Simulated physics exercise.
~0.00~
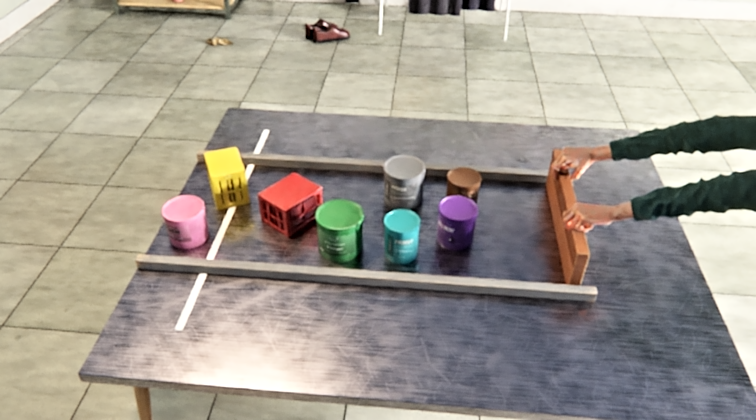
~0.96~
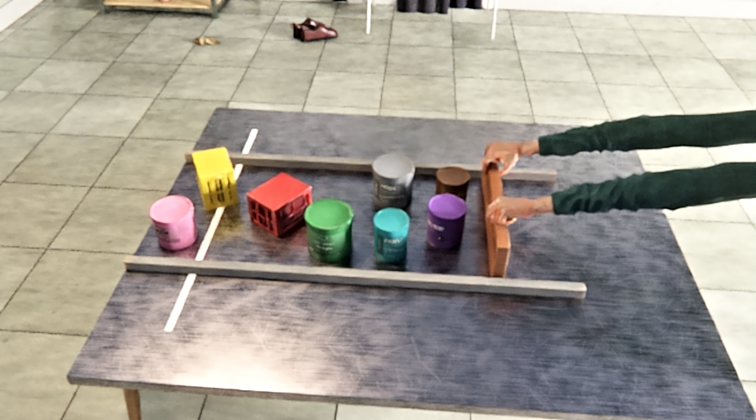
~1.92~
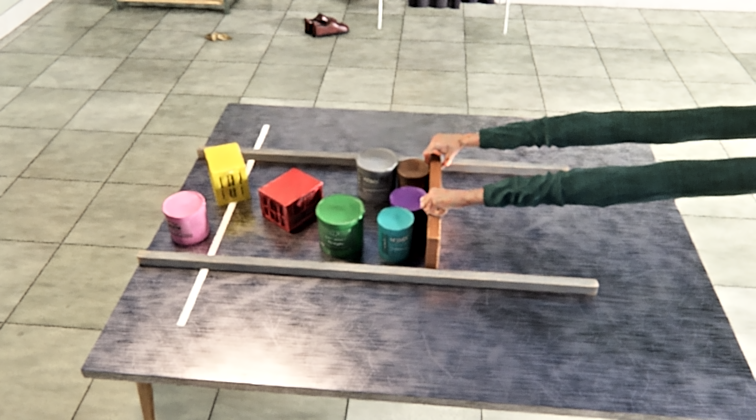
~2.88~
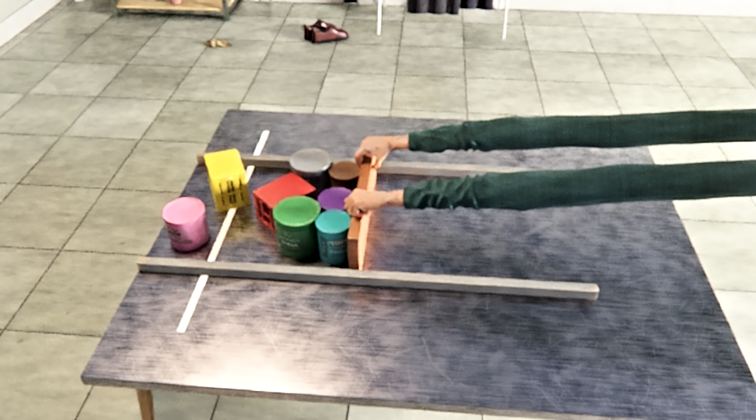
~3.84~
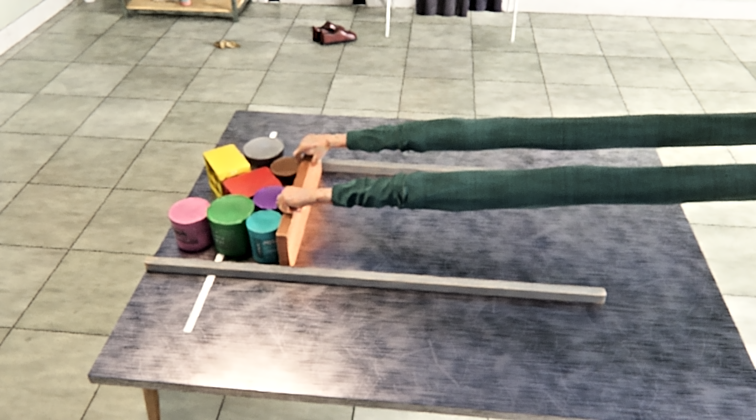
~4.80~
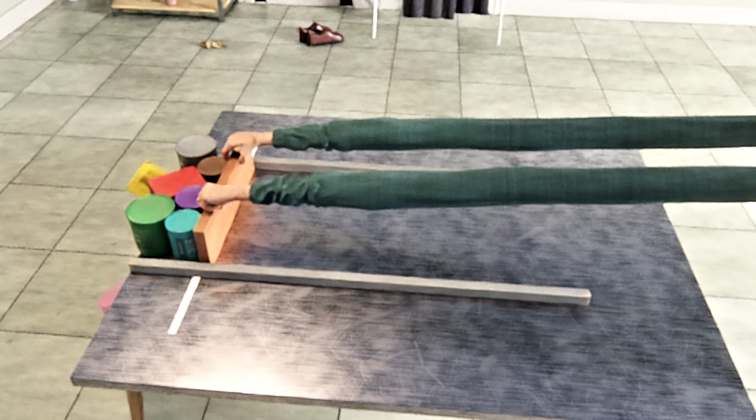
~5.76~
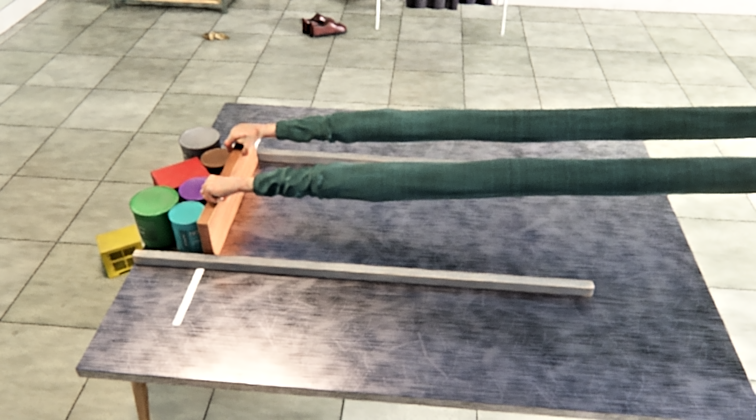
At first, two green-sleeved arms hold a wooden plank upright at the right of a dark table, with colourful pails and two crates standing between two rails. The hands slide the plank left, and it reaches the purple, brown, turquoise and grey pails and carries them along. The group then bunches against the green pail and red crate. As the push continues, everything crowds toward the left edge. The pink pail drops off, and the yellow crate tips and falls after it. The plank stops near the white tape, with the other pails and red crate still packed at the edge.
